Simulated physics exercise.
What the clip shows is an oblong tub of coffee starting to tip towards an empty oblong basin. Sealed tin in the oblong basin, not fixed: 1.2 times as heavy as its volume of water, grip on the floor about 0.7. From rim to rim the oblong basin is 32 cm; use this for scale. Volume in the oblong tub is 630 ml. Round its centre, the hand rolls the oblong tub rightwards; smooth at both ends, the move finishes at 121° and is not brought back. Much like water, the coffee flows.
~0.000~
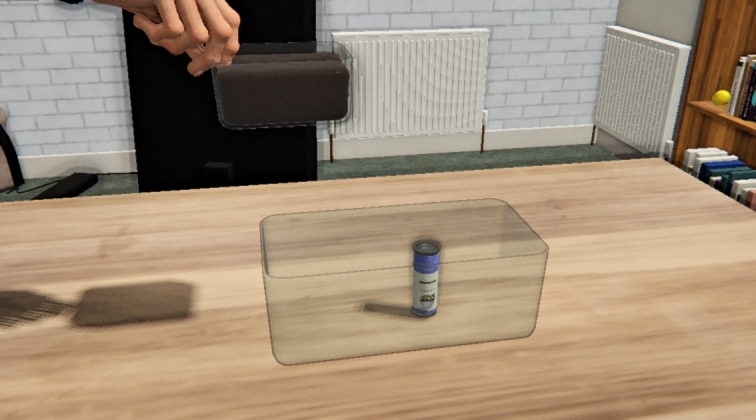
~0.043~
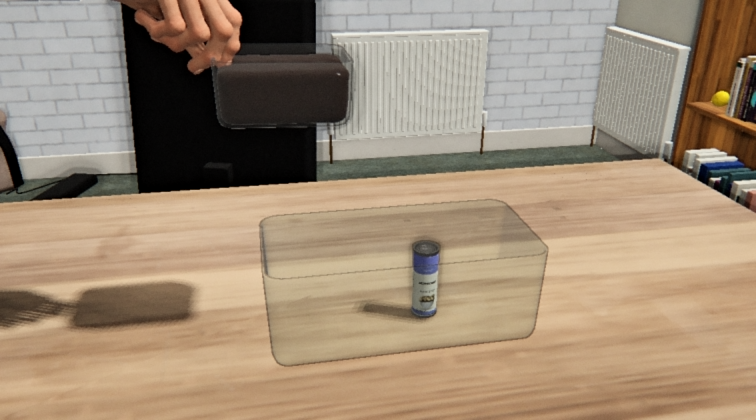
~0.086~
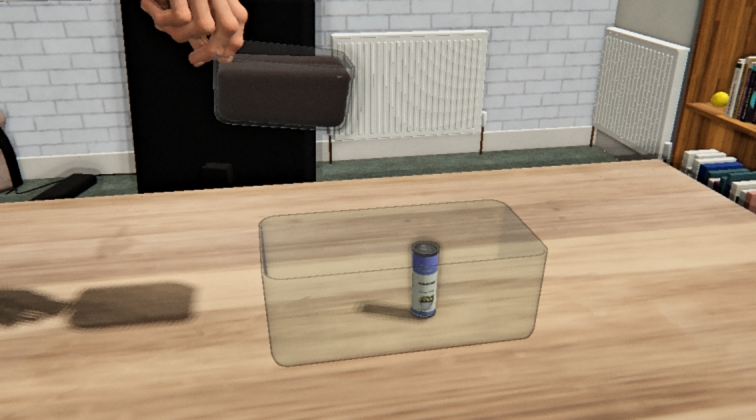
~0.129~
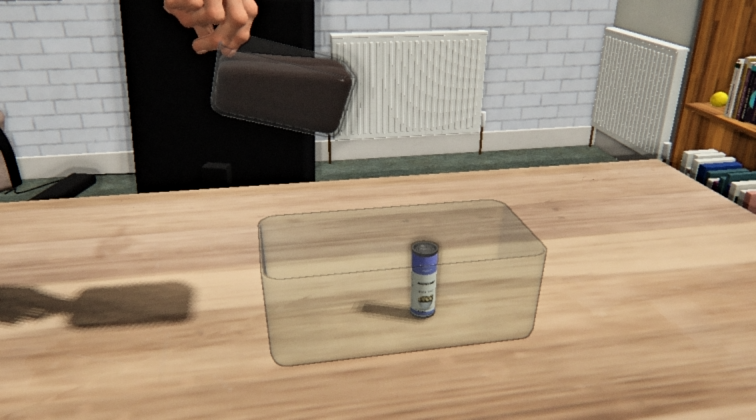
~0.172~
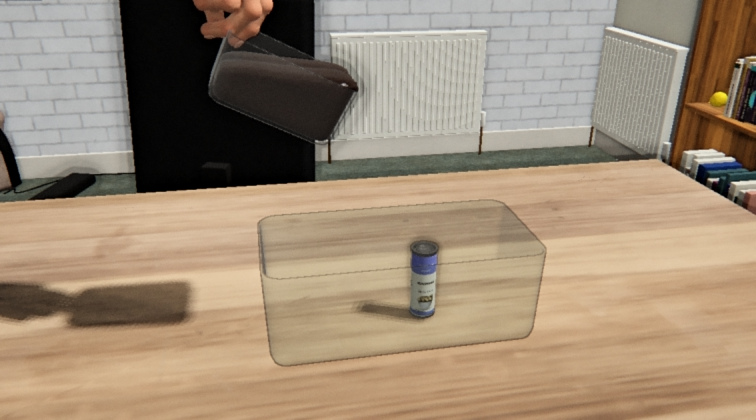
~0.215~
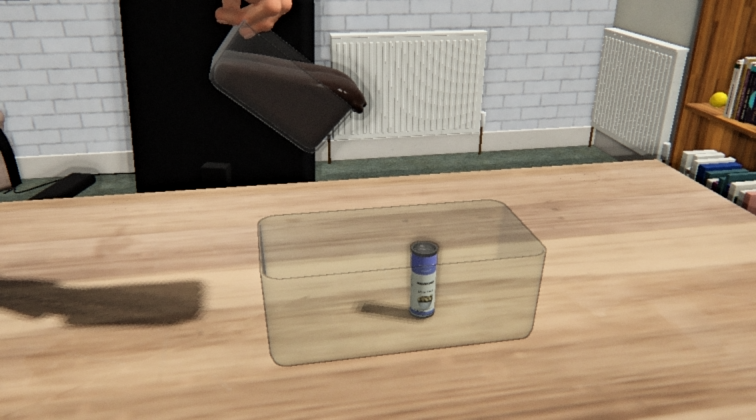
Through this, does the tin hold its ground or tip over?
It gets tipped over.
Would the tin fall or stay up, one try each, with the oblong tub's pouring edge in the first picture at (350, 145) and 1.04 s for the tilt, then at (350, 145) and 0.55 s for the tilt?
First it keeps standing; then it stays up.
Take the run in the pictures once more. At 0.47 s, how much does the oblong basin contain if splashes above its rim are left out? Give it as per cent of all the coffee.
I'd estimate some 42 percent of the liquid.
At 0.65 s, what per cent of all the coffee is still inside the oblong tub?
0 %.
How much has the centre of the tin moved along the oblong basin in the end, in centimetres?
Looks like roughly 7.5 cm in total.
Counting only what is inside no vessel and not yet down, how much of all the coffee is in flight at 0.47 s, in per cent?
Near 50 per cent at that time.
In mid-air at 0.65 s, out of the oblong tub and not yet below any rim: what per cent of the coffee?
Around 6 percent of the liquid.
Then, 0.47 s in, the tilt is 114° and 7 per cent is still to pour; the tin stands where it began.
Then, 0.65 s in, the tilt is 121° and 0 per cent is still to pour; the tin leans 18°.
Then, 0.84 s in, the tilt is 121° and 0 per cent is still to pour; the tin leans 43°.
Then, 1.05 s in, the tilt is 121° and 0 per cent is still to pour; the tin lies on its side.
Finally, the tin lies on its side.
